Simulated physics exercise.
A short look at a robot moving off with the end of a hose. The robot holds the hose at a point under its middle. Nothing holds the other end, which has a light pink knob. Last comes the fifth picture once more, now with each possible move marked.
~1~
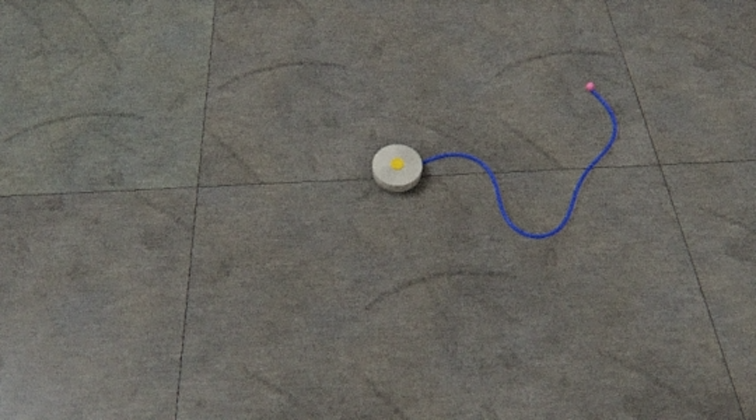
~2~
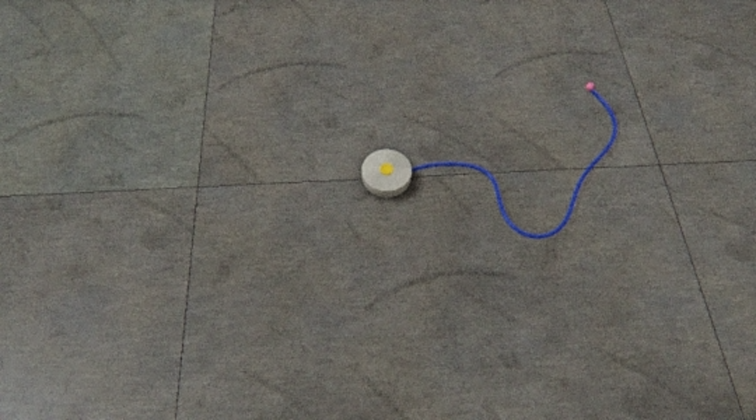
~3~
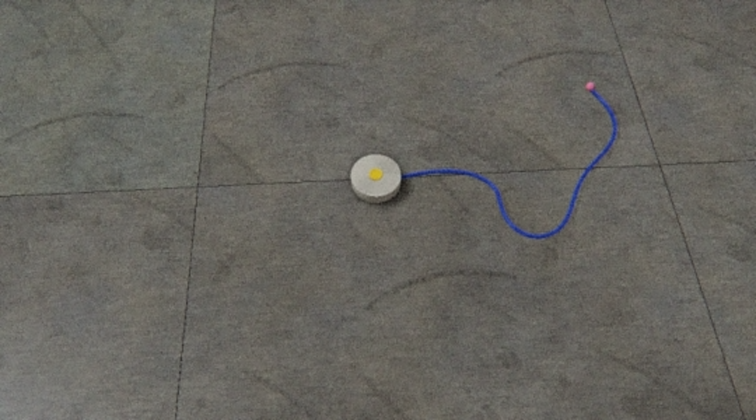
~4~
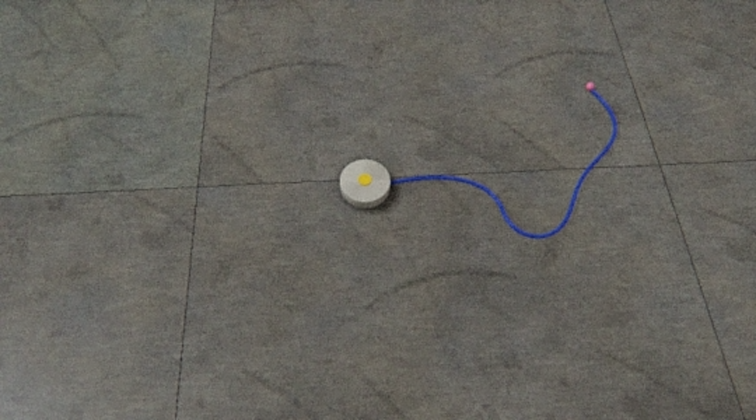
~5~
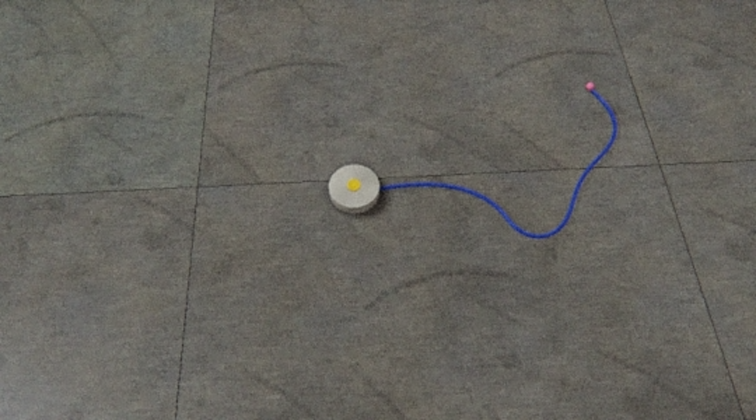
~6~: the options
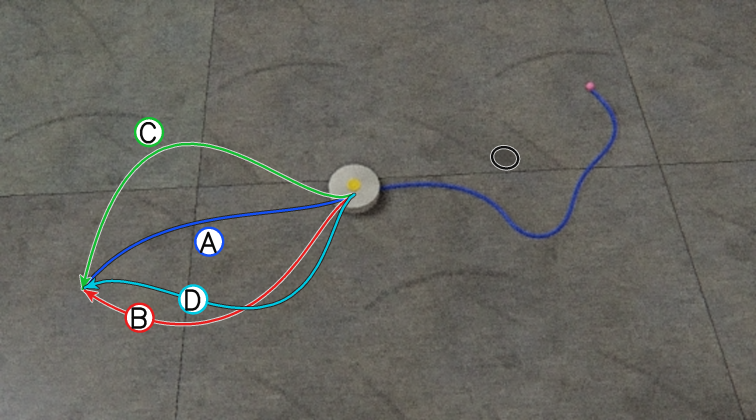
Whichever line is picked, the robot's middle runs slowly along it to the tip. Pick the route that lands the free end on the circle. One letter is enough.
Route A.
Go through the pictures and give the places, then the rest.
The first frame shows free end (590, 87); robot (397, 169).
The second frame shows robot (387, 174); free end (590, 87).
The third frame shows robot (376, 179); free end (590, 87).
The fourth frame shows robot (365, 184); free end (590, 87).
The fifth frame shows robot (354, 190); free end (590, 87).
On the marked copy, A from (355, 194) via (218, 219) to (83, 289); B from (355, 194) via (241, 310) to (84, 290); C from (355, 194) via (182, 144) to (83, 289); D from (355, 194) via (253, 308) to (85, 288); the ring at (505, 158).
With A. Early on, robot (251, 210), middle of the hose (470, 190), free end (596, 93).
Further on, robot (143, 235), middle of the hose (367, 192), free end (558, 137).
At the end, robot (79, 285), middle of the hose (304, 208), free end (503, 155); the free end is on the ring.
As for the rest, B leaves the free end at (509, 173); C leaves the free end at (484, 142); D leaves the free end at (513, 175).
